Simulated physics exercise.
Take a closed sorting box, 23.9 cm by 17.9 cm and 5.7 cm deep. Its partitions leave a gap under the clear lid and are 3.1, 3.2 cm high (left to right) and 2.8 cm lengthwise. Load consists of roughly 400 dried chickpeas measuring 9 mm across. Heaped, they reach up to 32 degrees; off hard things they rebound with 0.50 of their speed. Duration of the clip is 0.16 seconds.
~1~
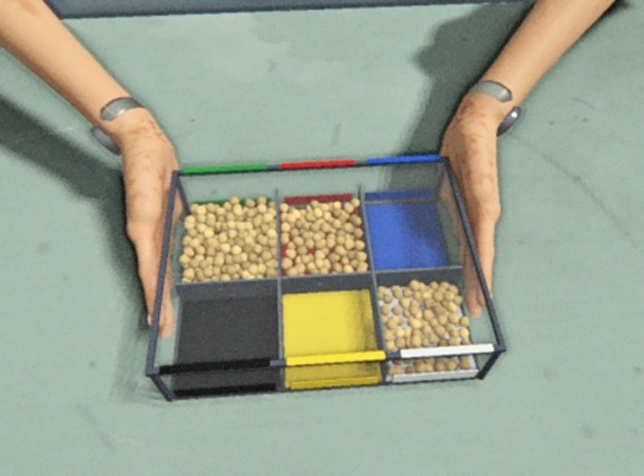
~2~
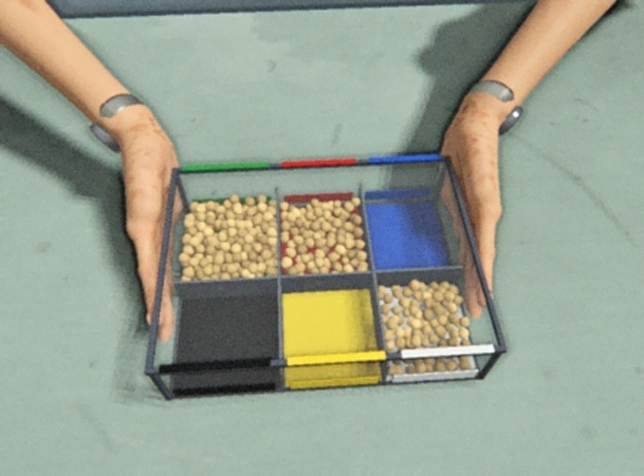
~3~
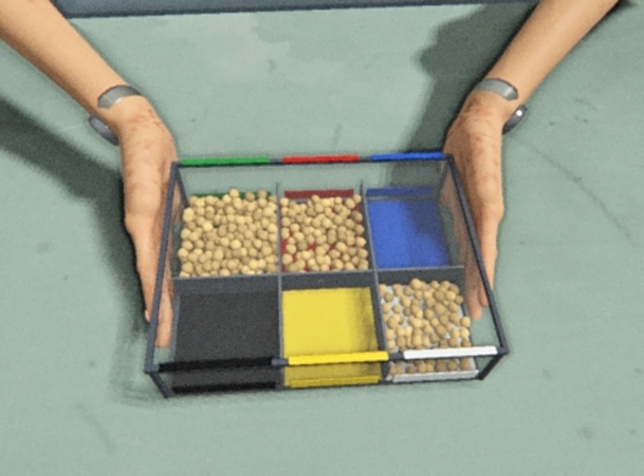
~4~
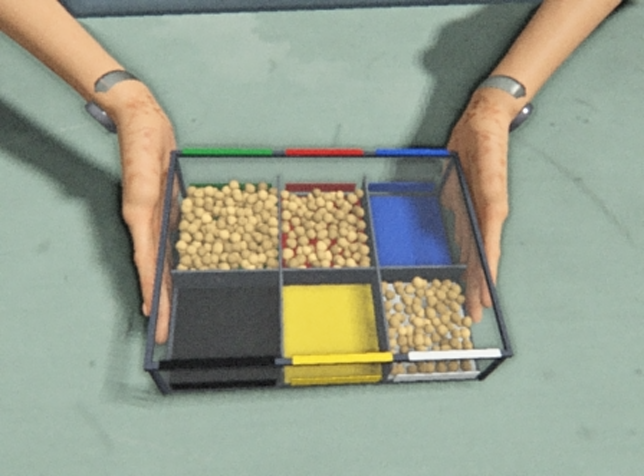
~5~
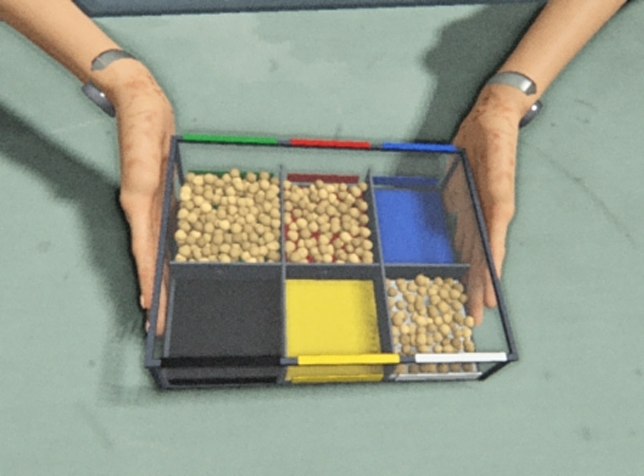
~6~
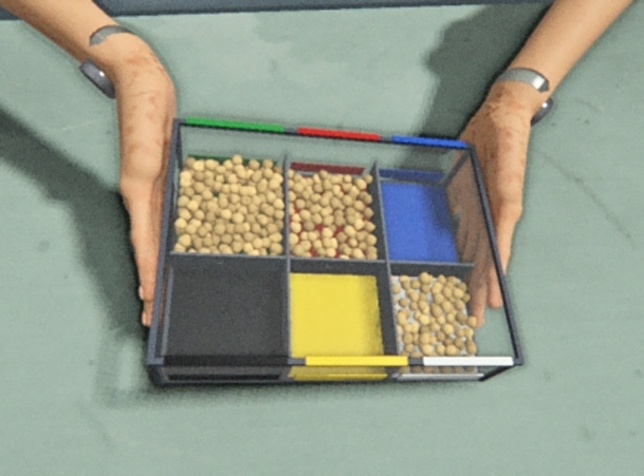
The clip opens on two hands holding a clear-lidded box with six coloured compartments, beige, chickpea-like balls filling the green, red and white ones while blue, black and yellow sit empty. The hands barely move at first, then gradually tilt the box slightly, raising its far side, and the balls stay in their compartments.
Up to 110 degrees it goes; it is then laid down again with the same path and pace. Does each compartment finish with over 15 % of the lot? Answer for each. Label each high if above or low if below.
Red compartment: Low; blue compartment: Low; green compartment: Low; yellow compartment: High; white compartment: High; black compartment: Low.
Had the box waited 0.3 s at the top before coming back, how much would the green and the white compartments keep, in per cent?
Green 0, white 70.
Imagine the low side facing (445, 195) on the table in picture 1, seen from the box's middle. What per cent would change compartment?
Something like 50 in a hundred.
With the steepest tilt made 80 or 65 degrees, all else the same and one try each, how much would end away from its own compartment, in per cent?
Roughly 55 percent for the first try and 30 percent for the second.
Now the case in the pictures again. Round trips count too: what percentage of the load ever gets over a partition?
That share comes to about 75 per cent.
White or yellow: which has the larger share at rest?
The white compartment ends up with more.
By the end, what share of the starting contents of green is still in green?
0 %.
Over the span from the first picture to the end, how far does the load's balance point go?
It shifts by roughly 11.5 cm.
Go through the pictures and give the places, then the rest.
In the first frame, box tilt 0 degrees, front corners at (152, 370) and (499, 346); red 25 %, green 50 %, white 25 %.
In the second frame, box tilt 1 degrees, front corners at (152, 369) and (500, 347).
In the third frame, box tilt 2 degrees, front corners at (151, 367) and (502, 349).
In the fourth frame, box tilt 5 degrees, front corners at (151, 364) and (506, 351), lowest corner right front.
In the fifth frame, box tilt 9 degrees, front corners at (152, 361) and (511, 355), lowest corner right front.
In the sixth frame, box tilt 13 degrees, front corners at (154, 359) and (517, 359), lowest corner right front; red 25 %, green 50 %, white 25 %.
Then, 0.75 s after the last picture, tilt 110 degrees; red 20 %, blue 5 %, green 25 %, yellow 10 %, white 40 %, black 5 %.
Then, 1.26 s after the last picture, tilt 49 degrees; blue 5 %, yellow 20 %, white 70 %.
Then, 1.83 s after the last picture, tilt 0 degrees; blue 5 %, yellow 20 %, white 70 %.
In the end, red 0 %, blue 5 %, green 0 %, yellow 20 %, white 70 %, black 0 %.
